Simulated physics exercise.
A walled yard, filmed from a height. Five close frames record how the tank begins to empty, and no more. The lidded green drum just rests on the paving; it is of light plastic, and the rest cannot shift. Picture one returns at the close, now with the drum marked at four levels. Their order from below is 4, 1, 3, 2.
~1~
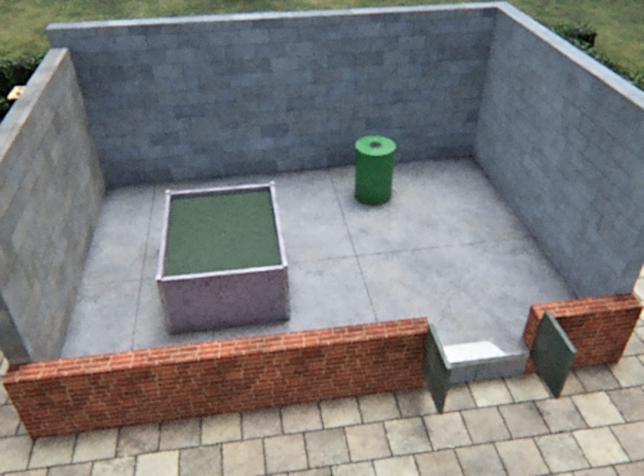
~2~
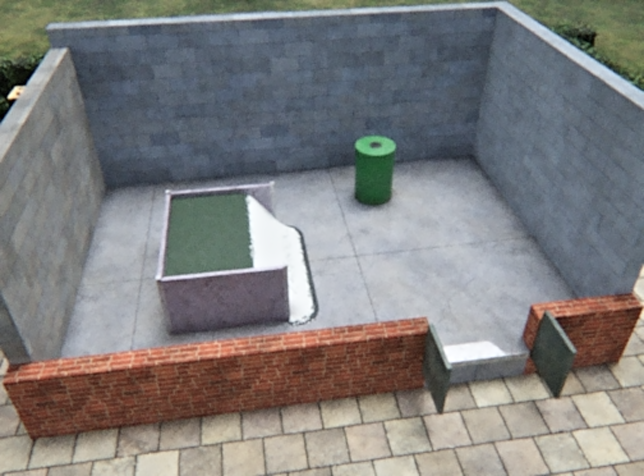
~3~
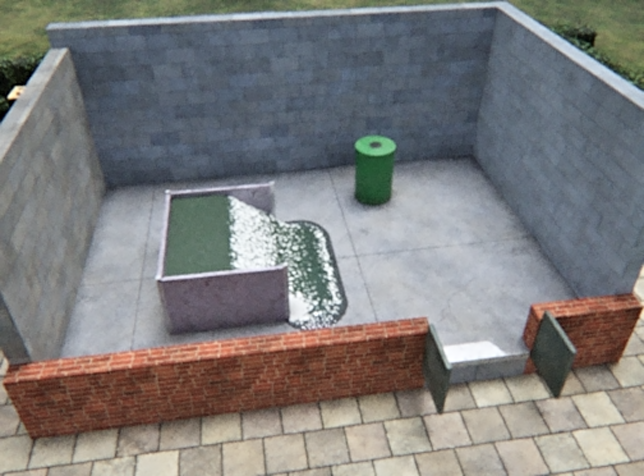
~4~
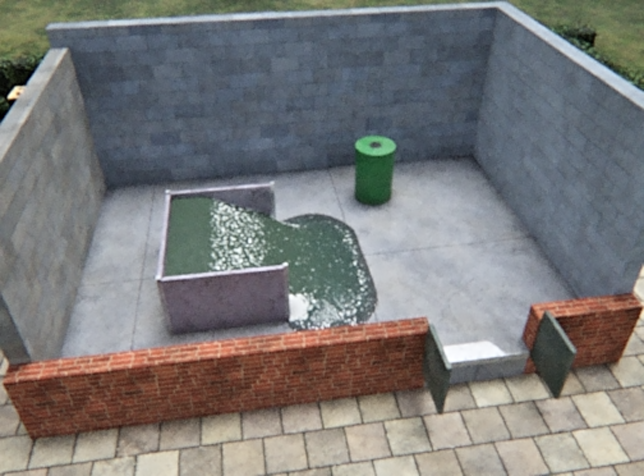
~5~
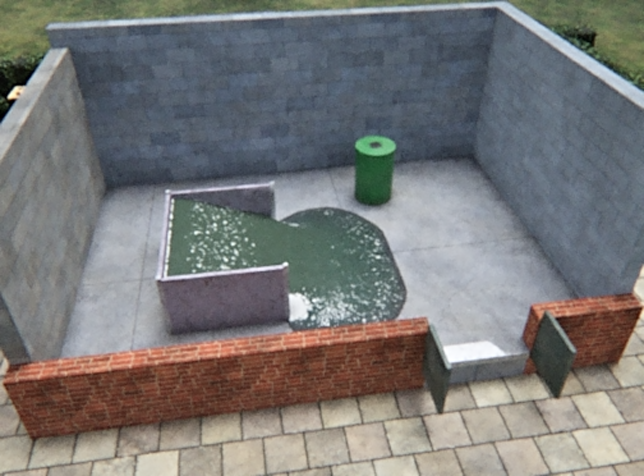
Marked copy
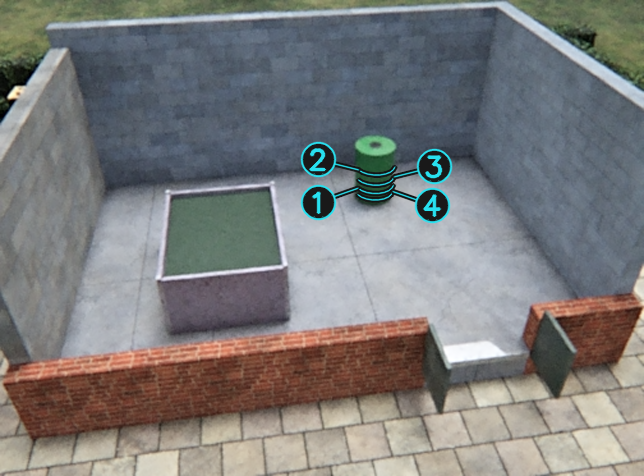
Dark green water pours from the tank's open right side and spreads across the walled yard's floor.
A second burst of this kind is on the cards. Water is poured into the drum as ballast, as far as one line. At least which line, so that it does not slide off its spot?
Choose 1.
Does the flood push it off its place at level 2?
No, not at all.
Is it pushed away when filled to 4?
Yes.
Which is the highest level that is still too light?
Here it is level 4.
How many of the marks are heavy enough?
Three of the four.
In cyan, 1 at (378, 193); 2 at (379, 174); 3 at (379, 185); 4 at (378, 199); from the bottom up 4, 1, 3, 2.
With 1, it does not move.
With 2, it does not move.
With 3, it does not move.
With 4, it is pushed about half its own width away.
